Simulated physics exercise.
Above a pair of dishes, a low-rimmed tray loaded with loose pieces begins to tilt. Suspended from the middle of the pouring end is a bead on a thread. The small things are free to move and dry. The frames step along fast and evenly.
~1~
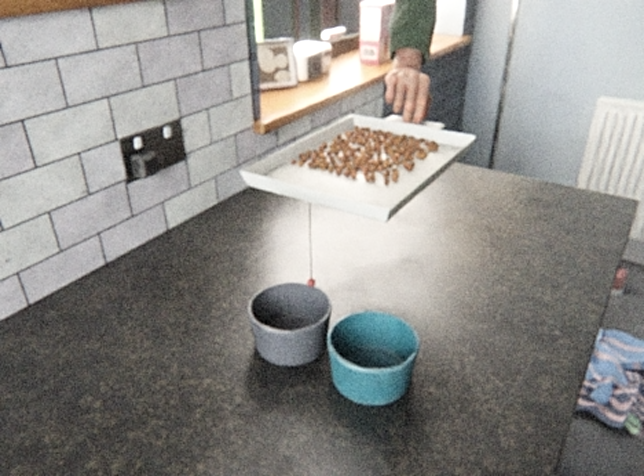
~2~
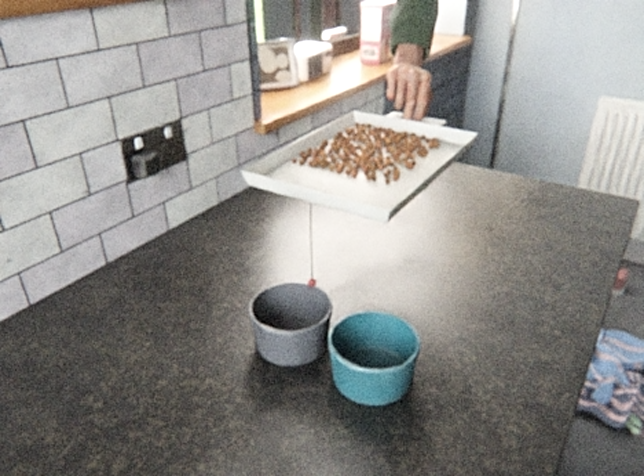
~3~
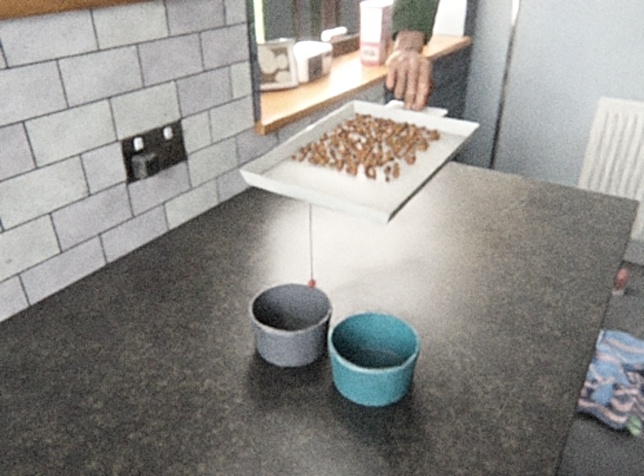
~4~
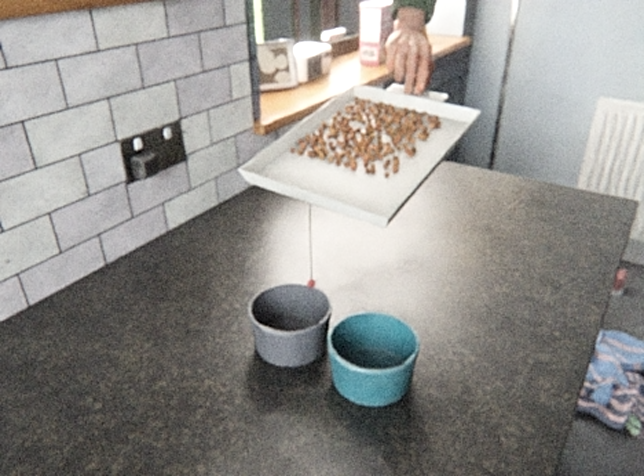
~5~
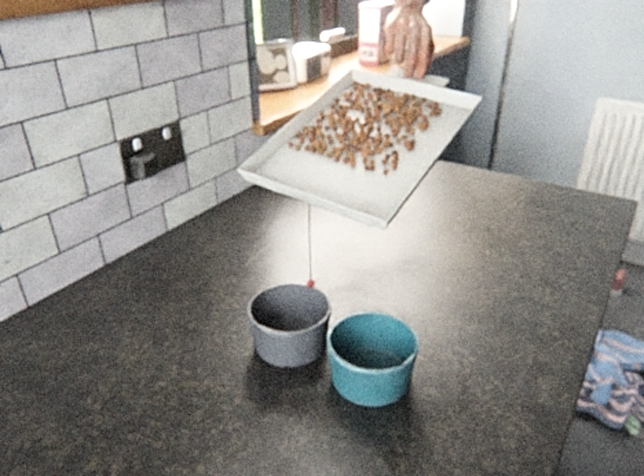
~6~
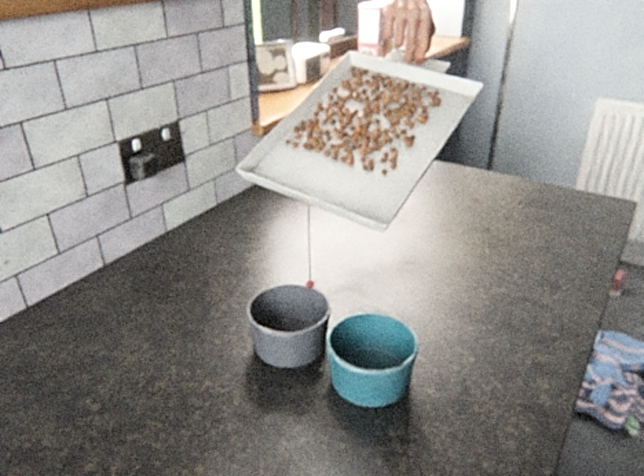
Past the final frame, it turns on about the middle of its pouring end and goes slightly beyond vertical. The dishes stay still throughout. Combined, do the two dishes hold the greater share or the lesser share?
The greater share.
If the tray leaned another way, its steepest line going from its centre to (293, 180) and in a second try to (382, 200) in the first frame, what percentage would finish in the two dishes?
First heading 0 %, second heading 70 %.
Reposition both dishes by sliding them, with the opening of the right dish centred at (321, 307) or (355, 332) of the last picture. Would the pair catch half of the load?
Well, not up to half at the first spot and in excess of half at the second.
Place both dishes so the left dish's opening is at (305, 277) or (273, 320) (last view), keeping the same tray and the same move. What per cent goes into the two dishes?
Close to 30 in a hundred, then close to 50 in a hundred.
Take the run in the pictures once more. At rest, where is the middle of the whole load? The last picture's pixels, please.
Roughly at pixel (367, 375).
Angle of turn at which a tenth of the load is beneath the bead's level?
I'd put it at about 70 degrees.
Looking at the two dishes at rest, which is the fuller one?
It's the one placed right that wins here.
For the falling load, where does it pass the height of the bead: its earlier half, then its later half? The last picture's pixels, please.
For the early half I get (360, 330), and for the late half (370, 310).
Just after the last frame, tray tipped steeply; roughly half on the tray; about a tenth in the right dish; just a few in the left dish; just a few outside both; roughly a third in the air.
A moment on, tray tipped past a quarter turn; just a few on the tray; roughly two thirds in the right dish; about a tenth in the left dish; roughly a quarter outside both; about a tenth in the air.
Further on, tray tipped past a quarter turn; the larger part in the right dish; about a tenth in the left dish; roughly a quarter outside both.
When it is over, tray tipped past a quarter turn; the larger part in the right dish; about a tenth in the left dish; roughly a quarter outside both.
